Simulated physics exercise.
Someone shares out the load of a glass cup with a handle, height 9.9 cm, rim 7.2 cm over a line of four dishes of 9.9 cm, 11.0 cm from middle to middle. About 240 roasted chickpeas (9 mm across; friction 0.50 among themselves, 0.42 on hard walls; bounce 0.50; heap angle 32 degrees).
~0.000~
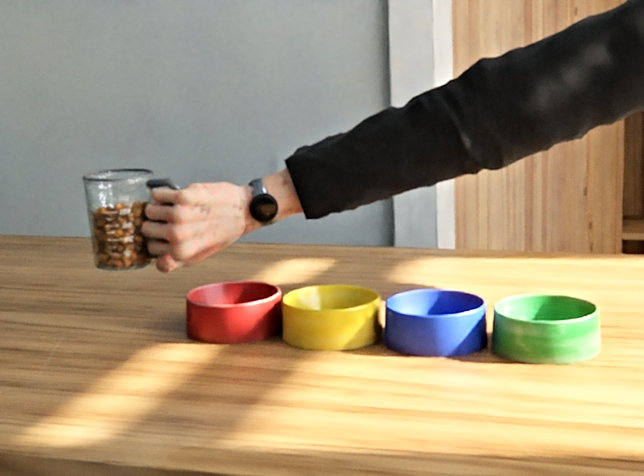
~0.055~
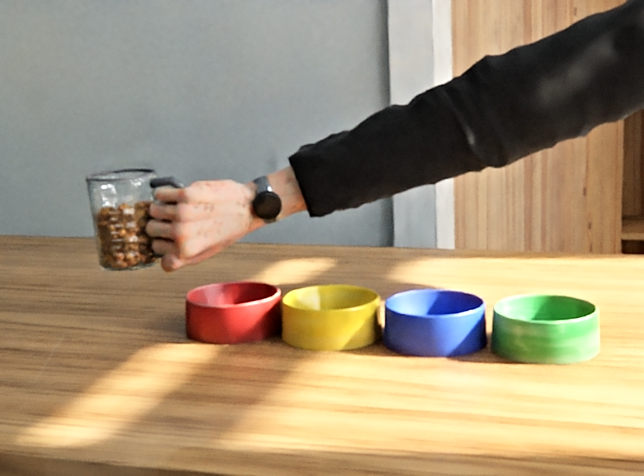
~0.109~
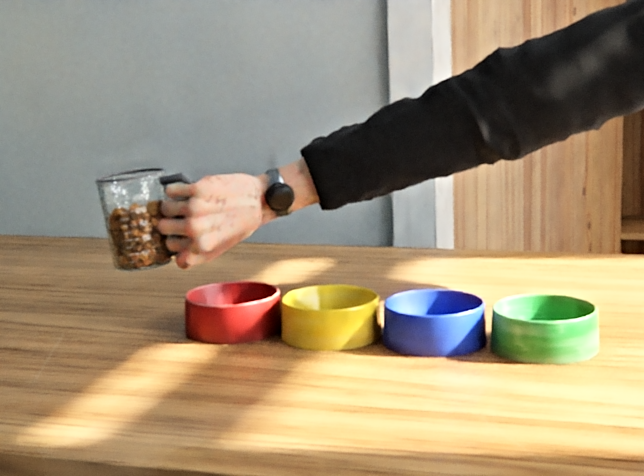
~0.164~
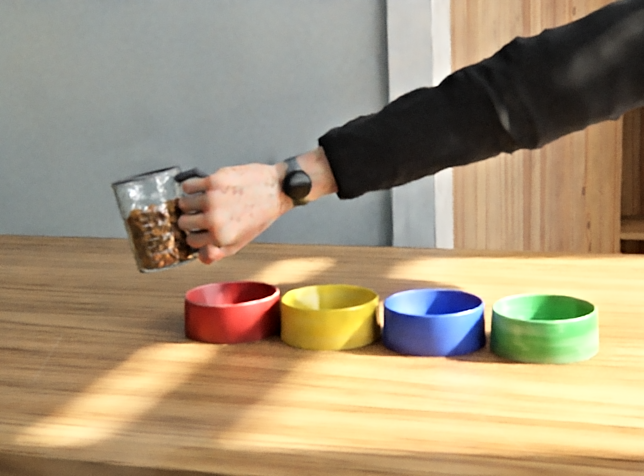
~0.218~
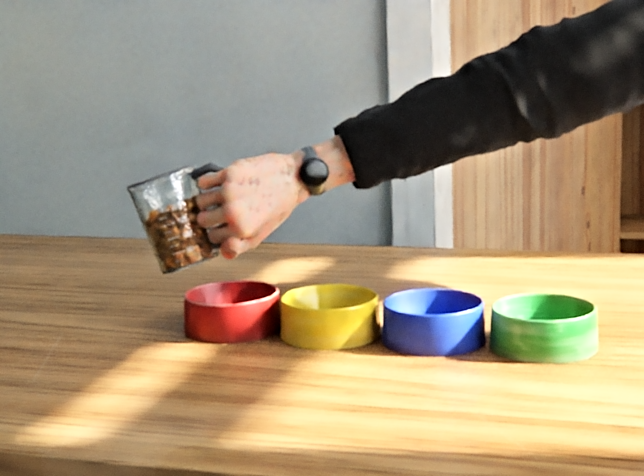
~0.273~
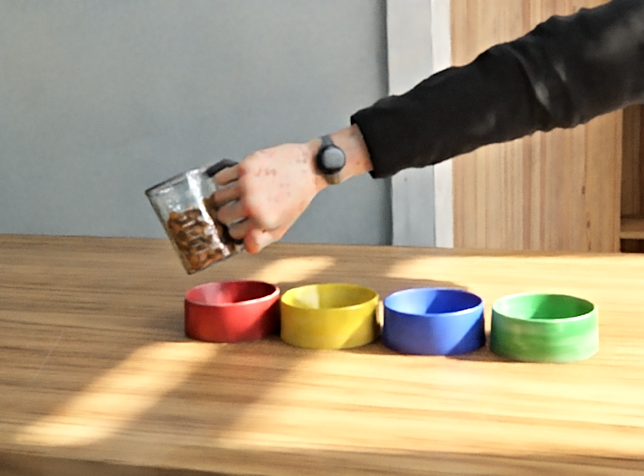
An arm in a black sleeve with a dark watch reaches in from the right over a sunlit wooden table, seen from the front and slightly above against a grey wall and wood panelling. The hand grips a clear cup of brown roasted chickpeas above a row of red, yellow, blue and green dishes. The cup moves rightward, slowly at first, while tilting progressively clockwise.
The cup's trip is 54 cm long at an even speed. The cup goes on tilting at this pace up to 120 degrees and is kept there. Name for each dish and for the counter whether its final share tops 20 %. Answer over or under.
Red: Under, blue: Under, green: Over, yellow: Under, counter: Under.
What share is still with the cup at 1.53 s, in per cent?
Some 20 per cent of the load.
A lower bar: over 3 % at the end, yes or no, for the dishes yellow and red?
Yellow no; red no.
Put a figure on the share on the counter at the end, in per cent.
About 5 per cent.
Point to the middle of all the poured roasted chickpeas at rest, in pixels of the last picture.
At about (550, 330).
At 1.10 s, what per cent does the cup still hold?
Some 90 per cent of the load.
After 0.77 s, tilt 77 degrees; cup holds 100 %.
Then, at 1.10 s, tilt 113 degrees; cup holds 90 %, blue 10 %.
After 1.53 s, tilt 120 degrees; cup holds 20 %, blue 10 %, green 70 %.
At rest (2.2 s), red 0 %, blue 10 %, green 85 %, yellow 0 %, counter 5 %.
